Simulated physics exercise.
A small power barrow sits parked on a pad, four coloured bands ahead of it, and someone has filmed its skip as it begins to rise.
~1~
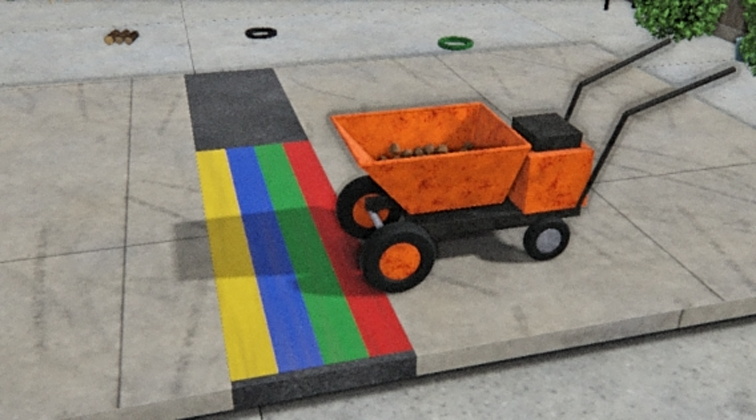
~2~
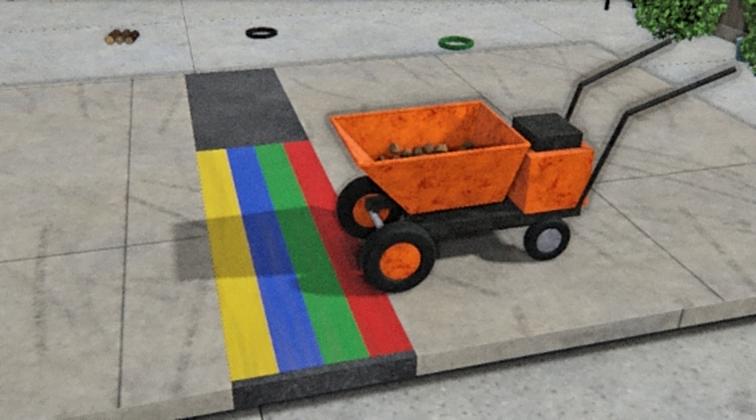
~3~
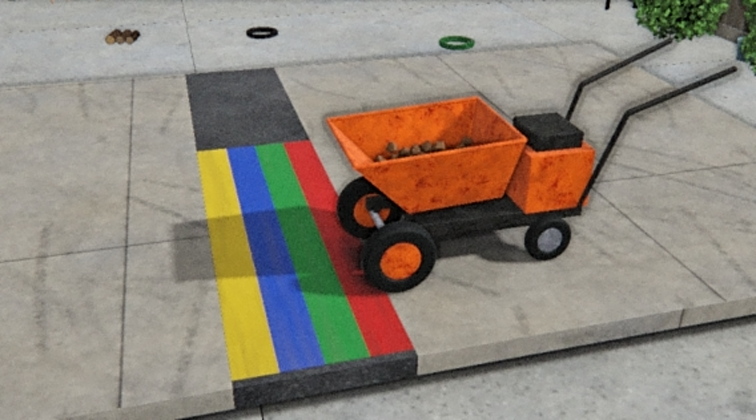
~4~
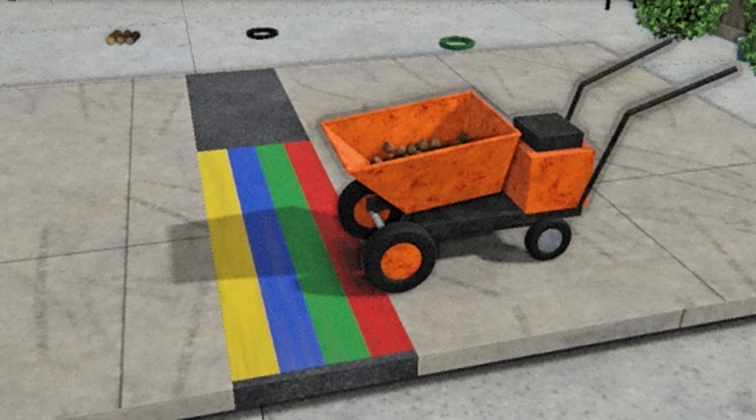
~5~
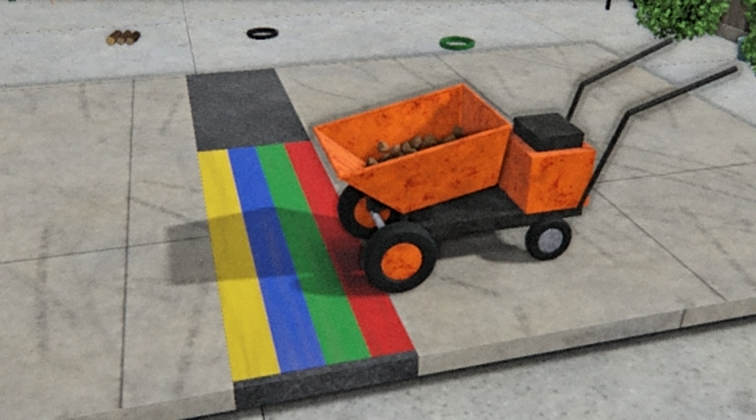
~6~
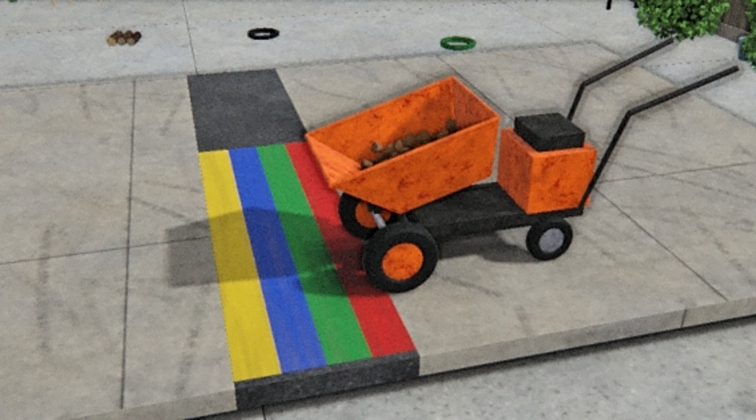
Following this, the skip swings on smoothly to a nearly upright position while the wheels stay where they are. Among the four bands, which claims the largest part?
The yellow one claims the largest part.
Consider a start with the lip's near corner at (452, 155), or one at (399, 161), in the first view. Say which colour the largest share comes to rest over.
The strip in green for the first spot, blue for the second.
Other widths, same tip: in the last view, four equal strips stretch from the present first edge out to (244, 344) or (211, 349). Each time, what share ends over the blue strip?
Shares in order: Close to 10 %; close to 30 %.
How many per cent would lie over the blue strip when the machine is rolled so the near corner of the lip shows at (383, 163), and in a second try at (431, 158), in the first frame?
The first gives 40 %, the second 30 %.
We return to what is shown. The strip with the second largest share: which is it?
Blue.
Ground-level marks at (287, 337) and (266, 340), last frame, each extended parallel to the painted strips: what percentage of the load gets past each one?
Roughly 80 per cent, then roughly 50 per cent.
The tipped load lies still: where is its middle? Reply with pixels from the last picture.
Close to (243, 274) in the last view.
Soon, skip tipped steeply; all in the skip.
A while on, skip tipped right over; most in the skip; a small part over the blue strip; a small part over the yellow strip.
Towards the end, skip tipped right over; about a quarter in the skip; a small part over the blue strip; about half over the yellow strip; a small part off the paint.
Finally, skip tipped right over; about a quarter in the skip; none over the red strip; none over the green strip; a small part over the blue strip; about half over the yellow strip; a small part off the paint.
